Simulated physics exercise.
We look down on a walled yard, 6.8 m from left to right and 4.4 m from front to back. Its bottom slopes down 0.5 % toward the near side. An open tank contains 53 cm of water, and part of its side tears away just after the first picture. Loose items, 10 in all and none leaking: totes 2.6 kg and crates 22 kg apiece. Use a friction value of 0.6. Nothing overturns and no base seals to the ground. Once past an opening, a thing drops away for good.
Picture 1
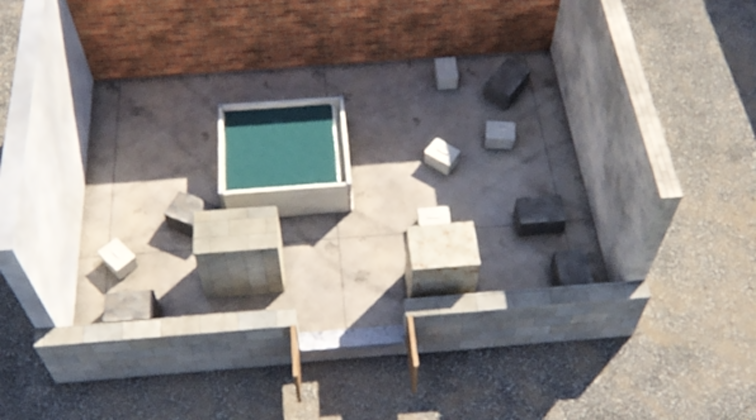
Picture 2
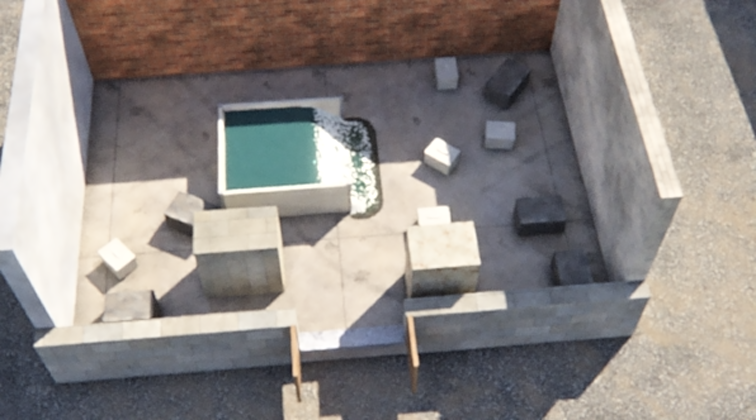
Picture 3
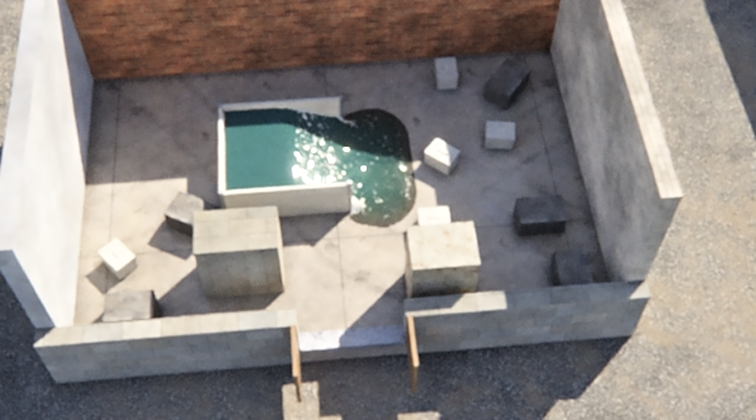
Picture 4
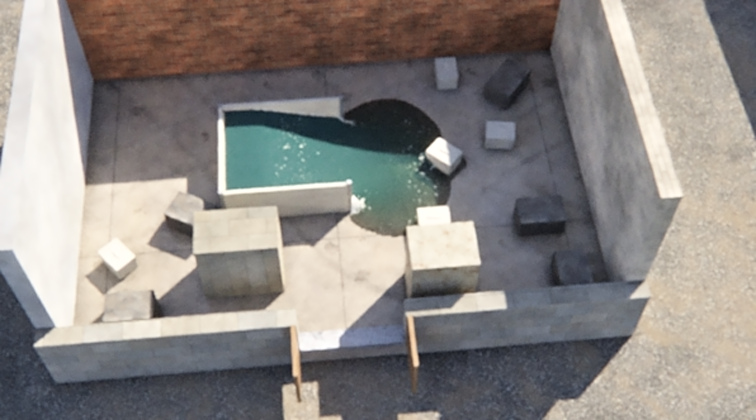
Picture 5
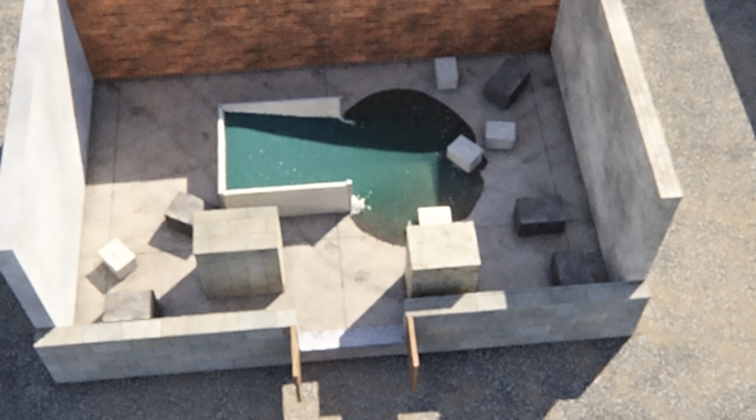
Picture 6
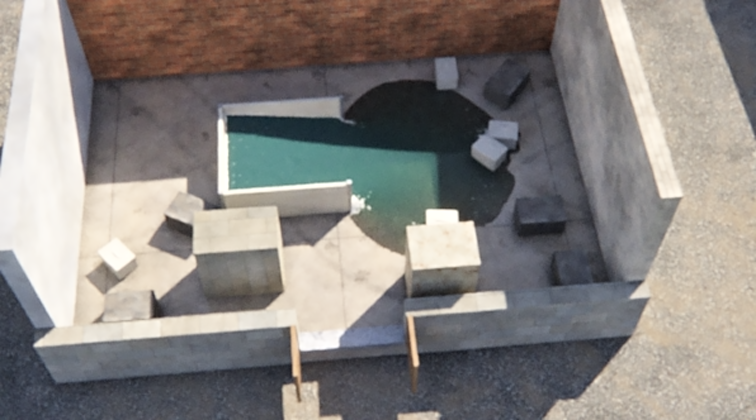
A walled yard with a brick back wall and pale concrete sides is seen from high above by a camera that stays still. Dark green water fills a pale open tank left of centre, with white and dark grey blocks scattered around and two larger beige blocks nearer the front opening. The tank's right side gives way, foaming water spreads rightward across the floor, and one white block slides right, up against another.
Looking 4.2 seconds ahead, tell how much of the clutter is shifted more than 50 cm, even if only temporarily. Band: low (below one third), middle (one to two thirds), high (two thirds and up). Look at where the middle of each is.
Middle.
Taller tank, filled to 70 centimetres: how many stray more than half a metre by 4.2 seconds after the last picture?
That would make 7 of them.
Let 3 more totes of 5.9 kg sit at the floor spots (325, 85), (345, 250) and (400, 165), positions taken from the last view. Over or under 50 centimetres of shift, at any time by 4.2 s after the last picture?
Answers in order are does not cross, does not cross and crosses the line.
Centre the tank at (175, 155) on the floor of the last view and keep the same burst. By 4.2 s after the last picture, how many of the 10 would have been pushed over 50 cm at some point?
Then the count would be 6.
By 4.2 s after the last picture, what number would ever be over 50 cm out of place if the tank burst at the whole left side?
You'd get 4 in that case.
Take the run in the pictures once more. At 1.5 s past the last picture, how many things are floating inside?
That would be 7 of them.
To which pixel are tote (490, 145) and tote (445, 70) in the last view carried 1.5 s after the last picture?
Near (575, 145) and (507, 47).
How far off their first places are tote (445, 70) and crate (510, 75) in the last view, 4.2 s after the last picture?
First: 100 cm. Second: 120 cm.
Then, 0.4 s after the last picture 2 of 10 are over 50 cm from their spots; 0 afloat.
Then, 1.5 s after the last picture 4 of 10 are over 50 cm from their spots; 7 afloat.
Then, 2.8 s after the last picture 3 of 10 are over 50 cm from their spots; 7 afloat.
Then, 4.2 s after the last picture 4 of 10 are over 50 cm from their spots, and 6 have been at some point; 6 afloat.
